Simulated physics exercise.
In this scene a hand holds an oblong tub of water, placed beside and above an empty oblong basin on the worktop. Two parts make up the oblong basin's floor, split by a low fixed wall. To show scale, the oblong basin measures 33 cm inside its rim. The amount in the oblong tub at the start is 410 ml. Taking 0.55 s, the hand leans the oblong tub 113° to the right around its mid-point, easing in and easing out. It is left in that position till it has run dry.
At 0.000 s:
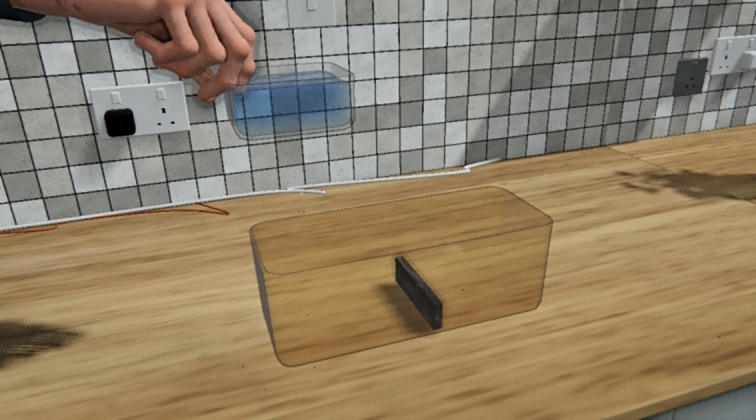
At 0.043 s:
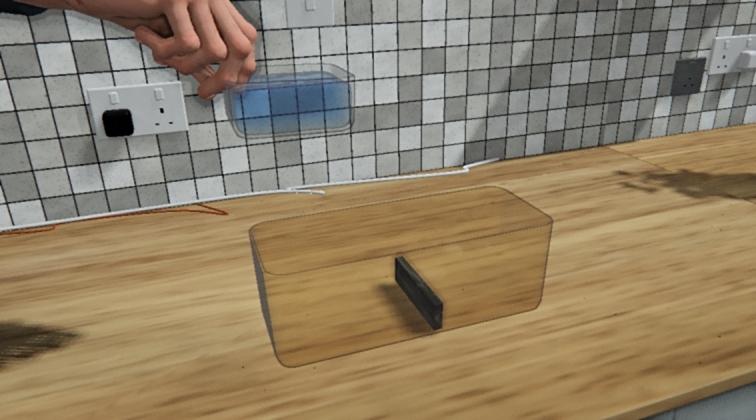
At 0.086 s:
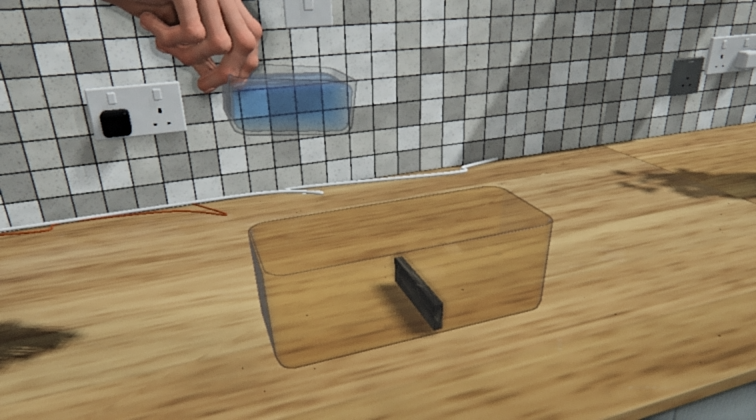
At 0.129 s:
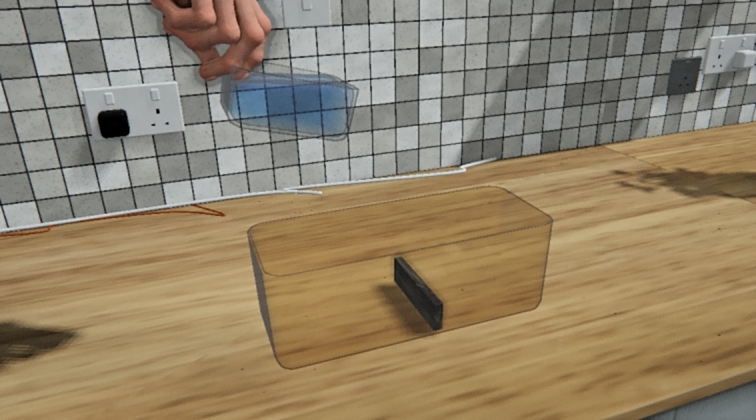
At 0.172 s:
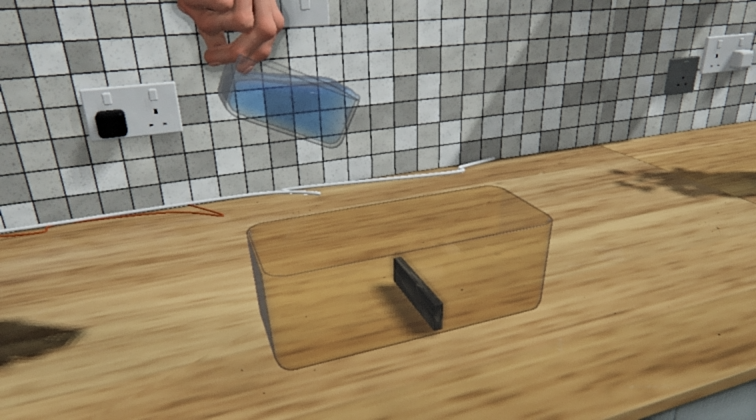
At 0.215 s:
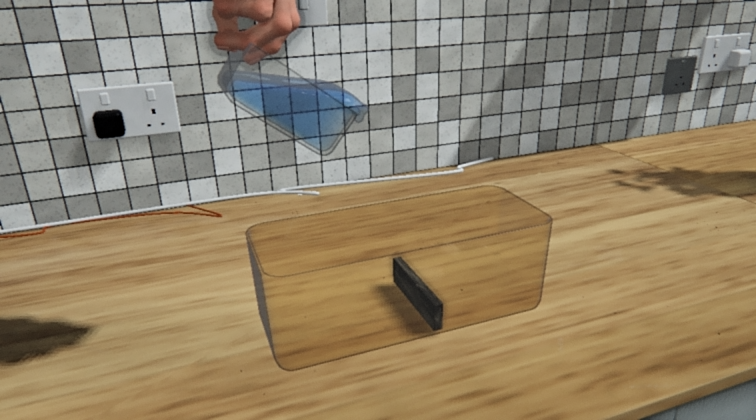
A hand tilts a clear oblong tub of blue water rightward above an empty divided basin.
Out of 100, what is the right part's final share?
About 16 out of 100.
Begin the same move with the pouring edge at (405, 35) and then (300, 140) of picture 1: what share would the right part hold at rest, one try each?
Near 70 in a hundred on the first go and near 10 in a hundred on the second.
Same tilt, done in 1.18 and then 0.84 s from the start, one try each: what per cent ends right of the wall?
Around 40 per cent first, around 35 per cent next.
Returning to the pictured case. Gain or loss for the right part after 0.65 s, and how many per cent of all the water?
It goes higher by about 2 %.
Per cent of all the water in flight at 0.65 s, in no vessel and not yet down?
I'd put it at about 5 per cent of the liquid.
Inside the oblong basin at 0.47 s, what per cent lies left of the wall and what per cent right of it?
Around 42 on the left side and 6 on the right side.
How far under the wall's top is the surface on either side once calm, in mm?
Looks like roughly 20 mm on the left and roughly 32 mm on the right.
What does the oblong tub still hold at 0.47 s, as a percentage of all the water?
Some 7 % of it is still there.
After 0.47 s the tilt is 107° and 7 per cent is still to pour, 42 is left of the wall and 6 right of it.
After 0.65 s the tilt is 113° and 0 per cent is still to pour, 81 is left of the wall and 14 right of it.
After 0.84 s the tilt is 113° and 0 per cent is still to pour, 77 is left of the wall and 15 right of it.
After 1.05 s the tilt is 113° and 0 per cent is still to pour, 78 is left of the wall and 16 right of it.
In the end 78 per cent lies left of the wall, 16 right of it and 6 outside.
